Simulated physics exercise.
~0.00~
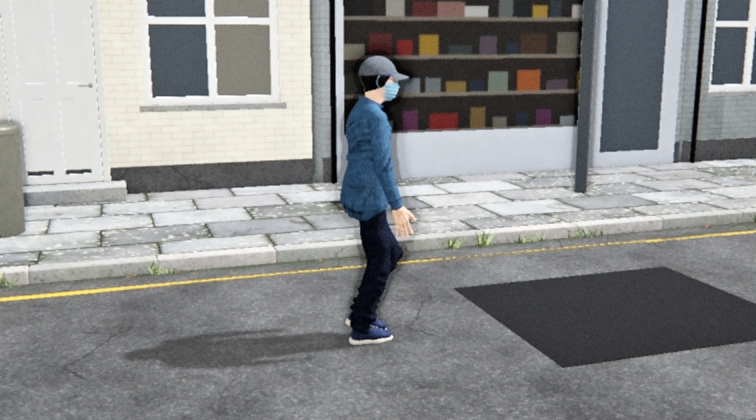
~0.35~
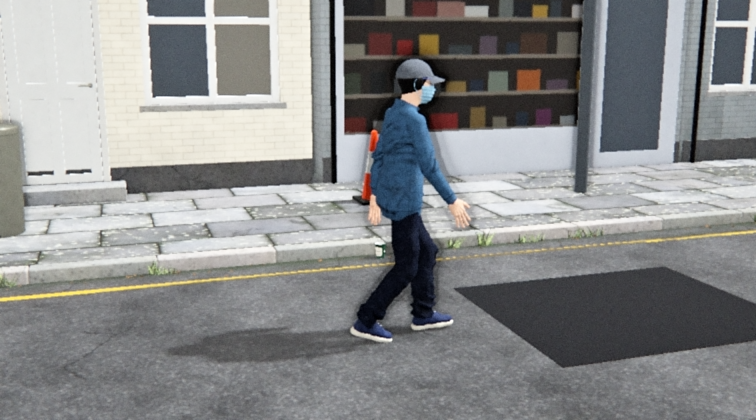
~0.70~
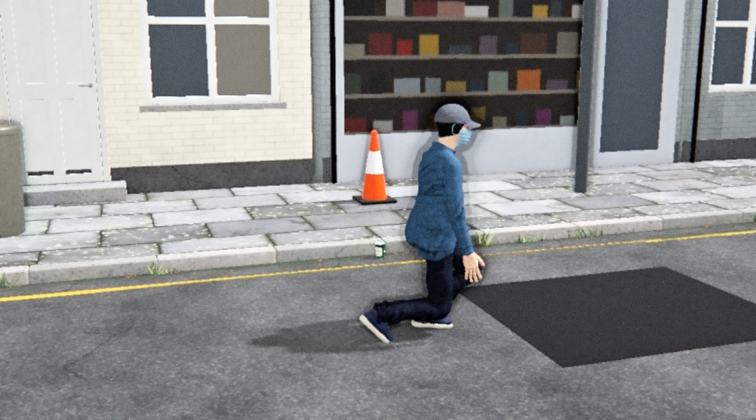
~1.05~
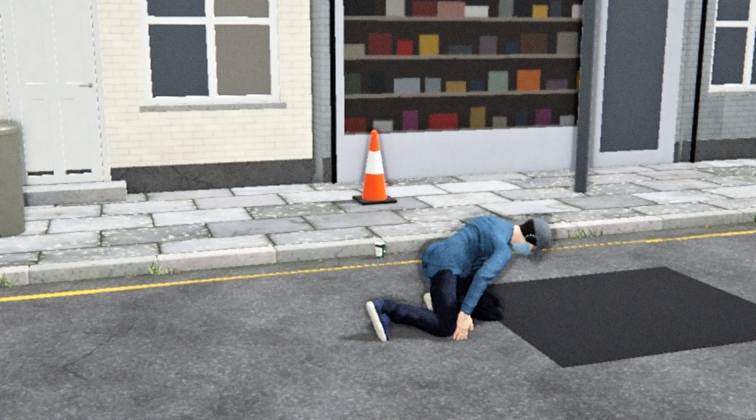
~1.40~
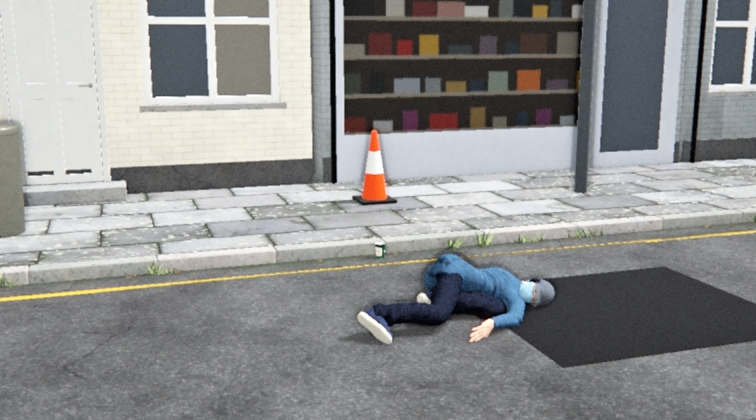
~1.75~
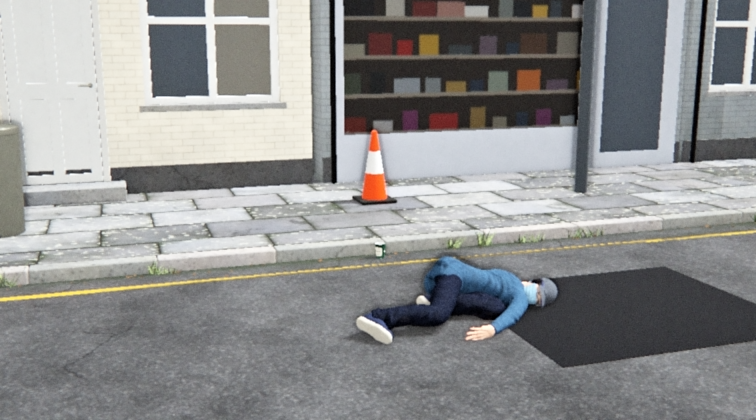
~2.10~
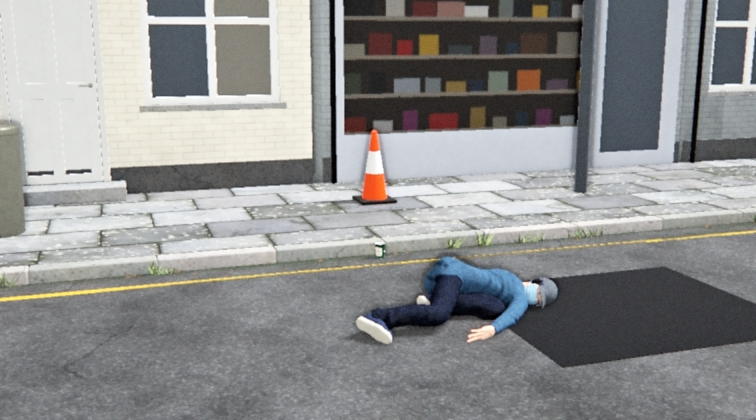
To begin with, a person in a grey cap, face mask, blue top and dark trousers walks to the right along a road, past a shop window with filled shelves. The person takes a longer stride, revealing an orange and white cone on the pavement behind. Then the knees fold and the body sinks toward the road, just short of a black mat. The torso pitches forward to the right, arms hanging low. The person ends lying still, head and chest over the mat's near edge, hips short of it, one arm stretched on the road.
